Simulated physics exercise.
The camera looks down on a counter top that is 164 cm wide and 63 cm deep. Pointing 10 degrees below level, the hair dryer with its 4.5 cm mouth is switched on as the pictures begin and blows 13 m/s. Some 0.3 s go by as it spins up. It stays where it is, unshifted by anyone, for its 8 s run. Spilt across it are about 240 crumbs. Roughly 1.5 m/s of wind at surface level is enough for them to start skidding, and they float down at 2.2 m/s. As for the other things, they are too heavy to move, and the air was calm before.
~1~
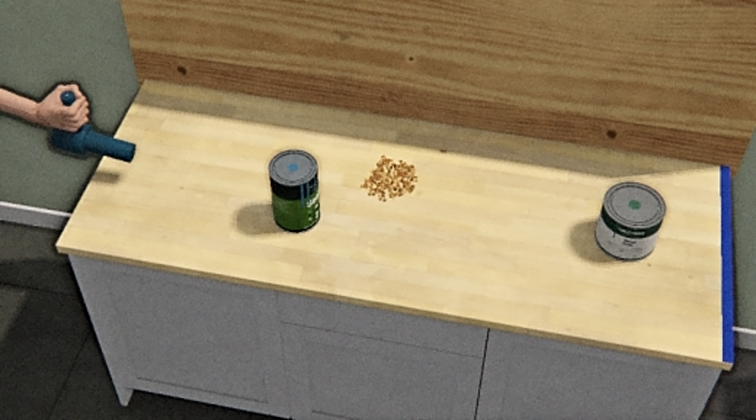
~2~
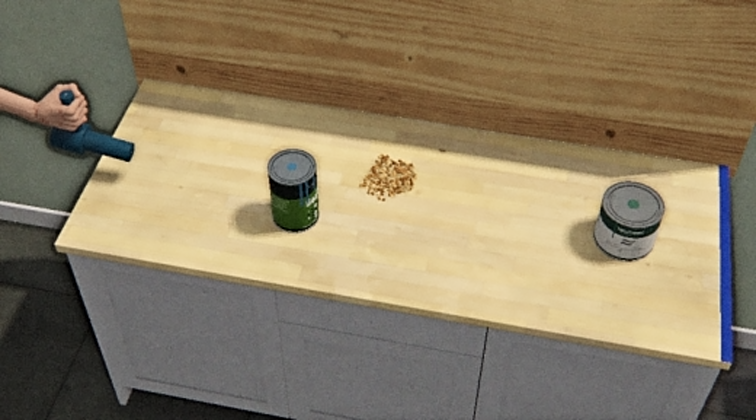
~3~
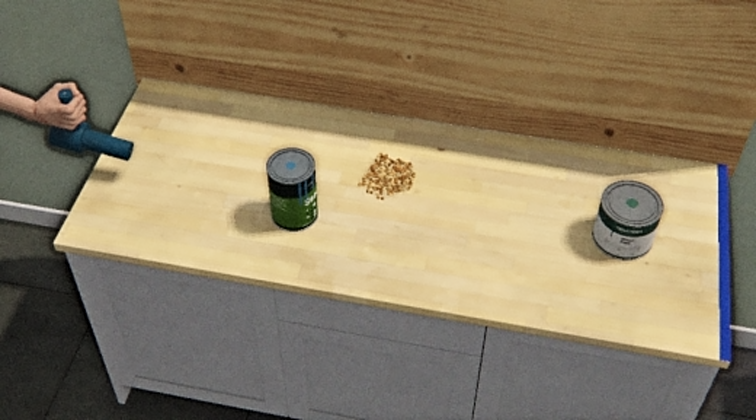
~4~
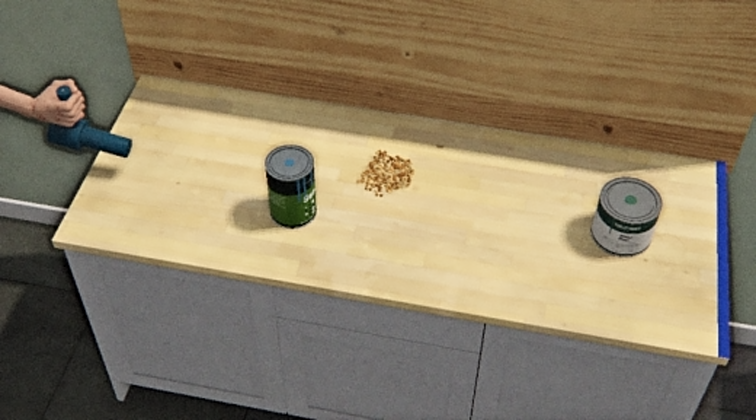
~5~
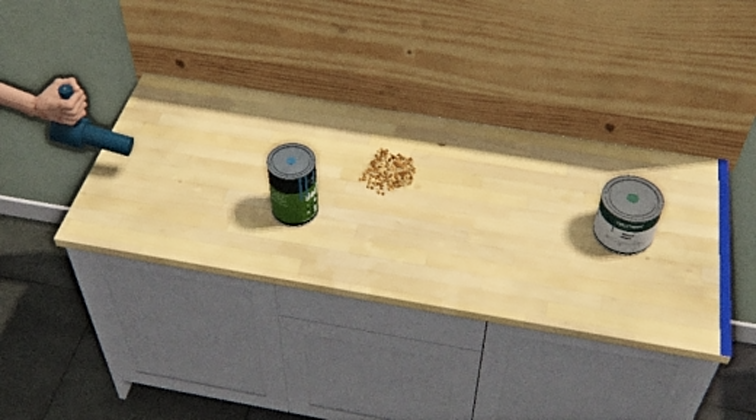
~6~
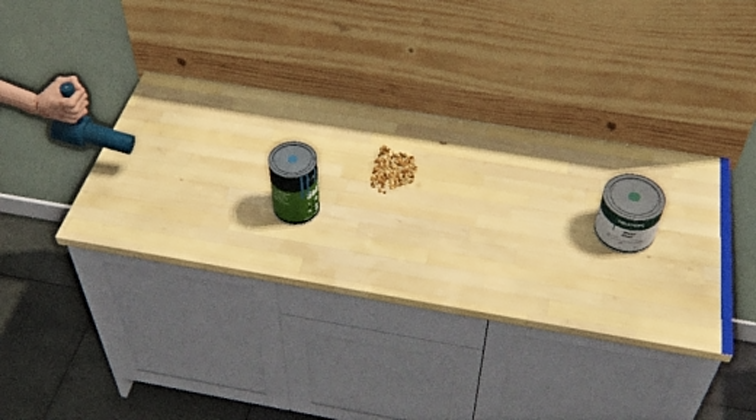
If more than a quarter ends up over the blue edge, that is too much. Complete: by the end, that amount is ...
Reached.
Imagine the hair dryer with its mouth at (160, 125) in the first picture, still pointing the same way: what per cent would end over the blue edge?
Around 90 per cent would end up there.
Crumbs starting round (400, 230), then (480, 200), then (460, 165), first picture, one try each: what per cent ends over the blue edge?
In turn: 15 per cent, 80 per cent, 100 per cent.
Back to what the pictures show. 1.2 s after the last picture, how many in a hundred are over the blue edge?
I'd put it at some 90 %.
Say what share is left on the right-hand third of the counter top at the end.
Something close to 5 % ends up there.
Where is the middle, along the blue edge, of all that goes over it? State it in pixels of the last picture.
(730, 178).
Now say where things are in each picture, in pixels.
The middle of the crumbs is near (393, 178), none has stirred yet and the mouth of the hair dryer is at (133, 154), in the first picture.
The middle of the crumbs is near (392, 175), none has stirred yet and the blue edge is centred on (730, 257), in the second picture.
The middle of the crumbs is near (391, 174), none has stirred yet, the top of a tin is at (291, 165) and the top of a tin is at (633, 203), in the third picture.
The middle of the crumbs is near (389, 171) and none has stirred yet, in the fourth picture.
The middle of the crumbs is near (391, 169) and none has stirred yet, in the fifth picture.
The middle of the crumbs is near (393, 168), the farthest in sight from the hair dryer is at (416, 168) and about 5 % have left their places, in the sixth picture.
Then, 1.2 s after the last picture, 17 % are on the move or not yet settled, 89 % are over the blue edge.
Then, 2.2 s after the last picture, 7 % are on the move or not yet settled, 93 % are over the blue edge.
Then, 4.1 s after the last picture, 5 % are on the move or not yet settled, 94 % are over the blue edge.
Then, 7.7 s after the last picture, at the end, 95 % are over the blue edge.
